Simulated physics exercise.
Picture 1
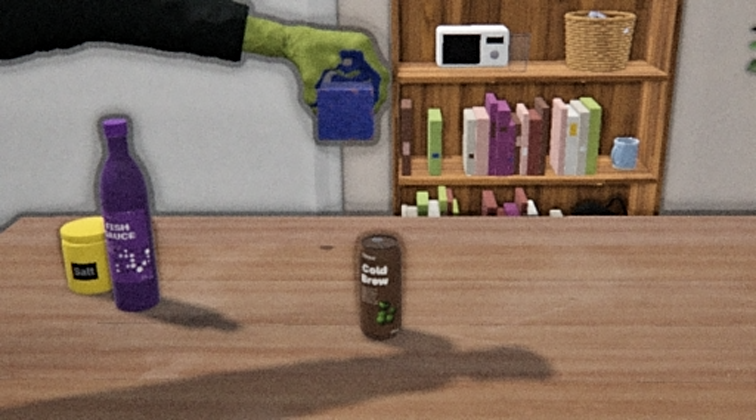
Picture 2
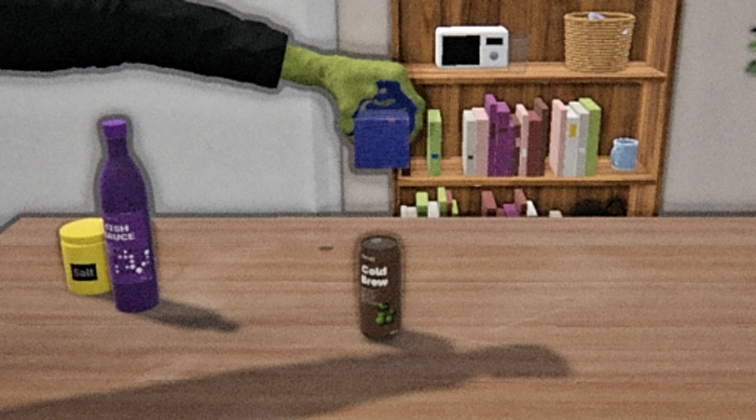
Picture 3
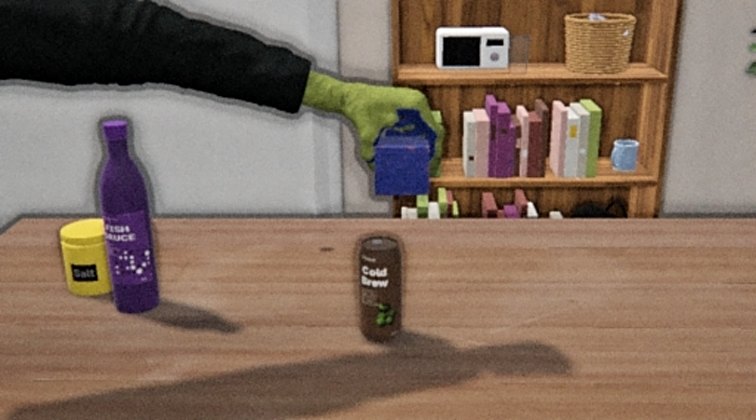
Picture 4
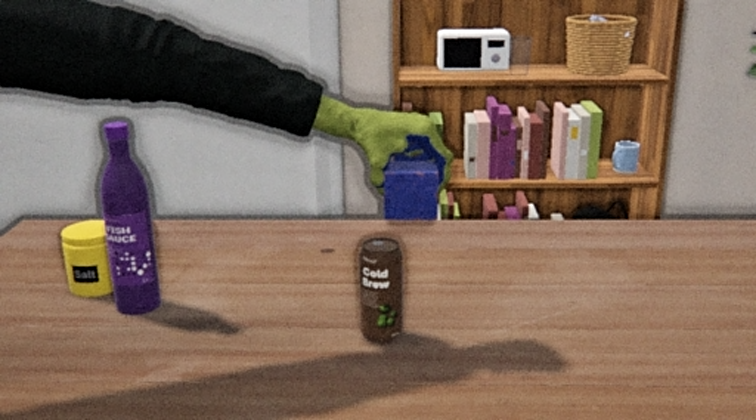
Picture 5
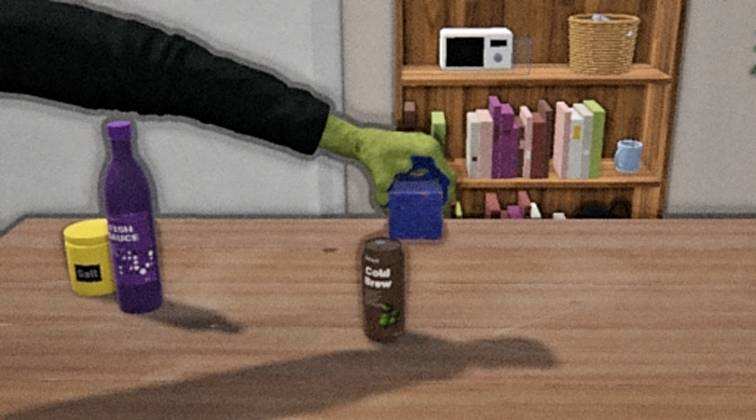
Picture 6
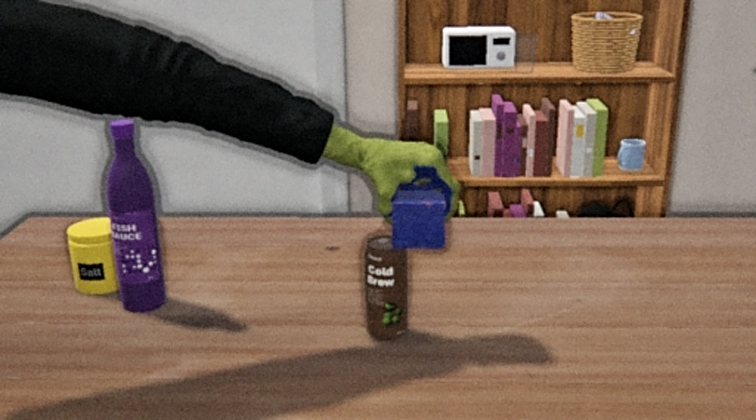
On a wooden table with a purple bottle, a yellow jar and a brown can, a green-gloved hand carried a blue block down and to the right, lowering it to the can's top.
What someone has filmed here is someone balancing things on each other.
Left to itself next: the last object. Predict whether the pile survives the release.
I expect something to leave its place.
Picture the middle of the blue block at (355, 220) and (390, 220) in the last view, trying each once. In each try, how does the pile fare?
With the first placement the pile tips over, with the second it remains stable.
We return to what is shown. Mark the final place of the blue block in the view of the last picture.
At about (435, 312).
Then, 0.30 s later than the last frame, blue block now fallen.
Then, 0.40 s later than the last frame, things are still on the move.
When it is over, fallen, blue block; the other 3 as before. End places, in pixels of the last picture, blue block near (435, 312). The pile comes apart.
